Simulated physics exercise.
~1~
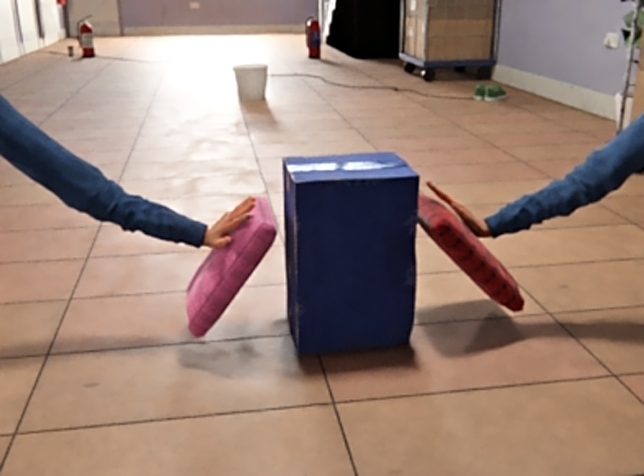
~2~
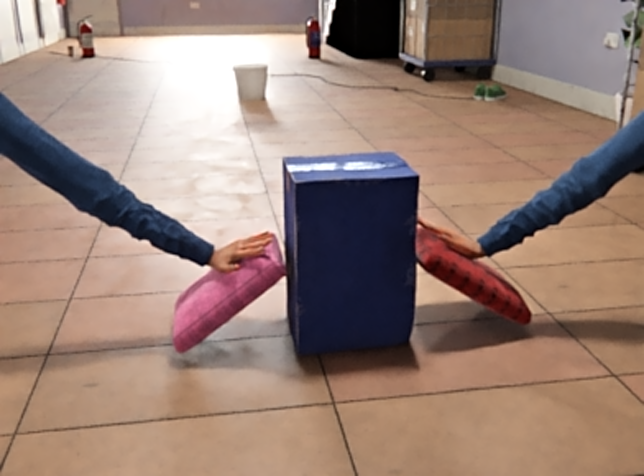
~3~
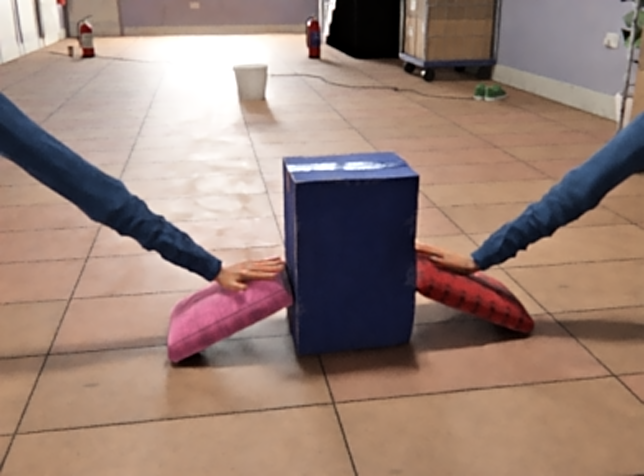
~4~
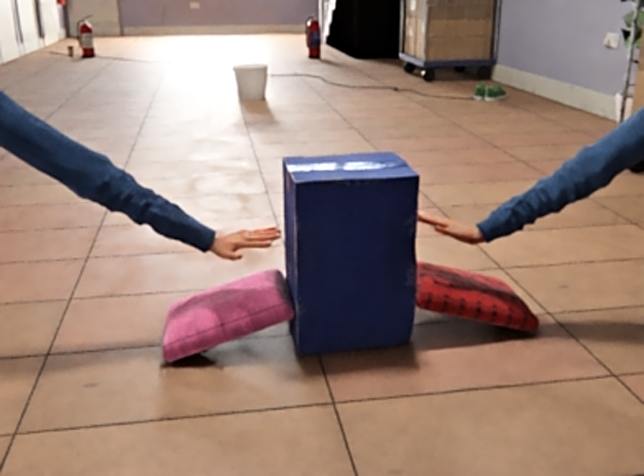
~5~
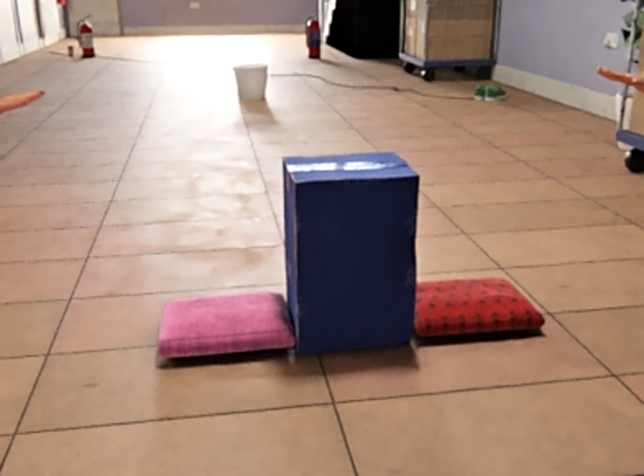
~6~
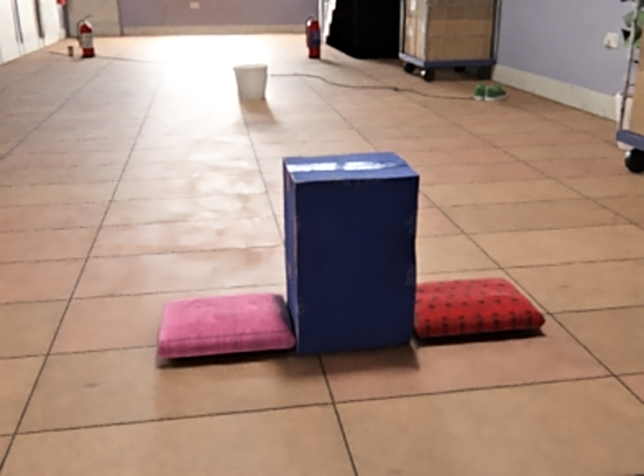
Two hands lower a pink cushion and a red one flat beside a blue box, then withdraw.
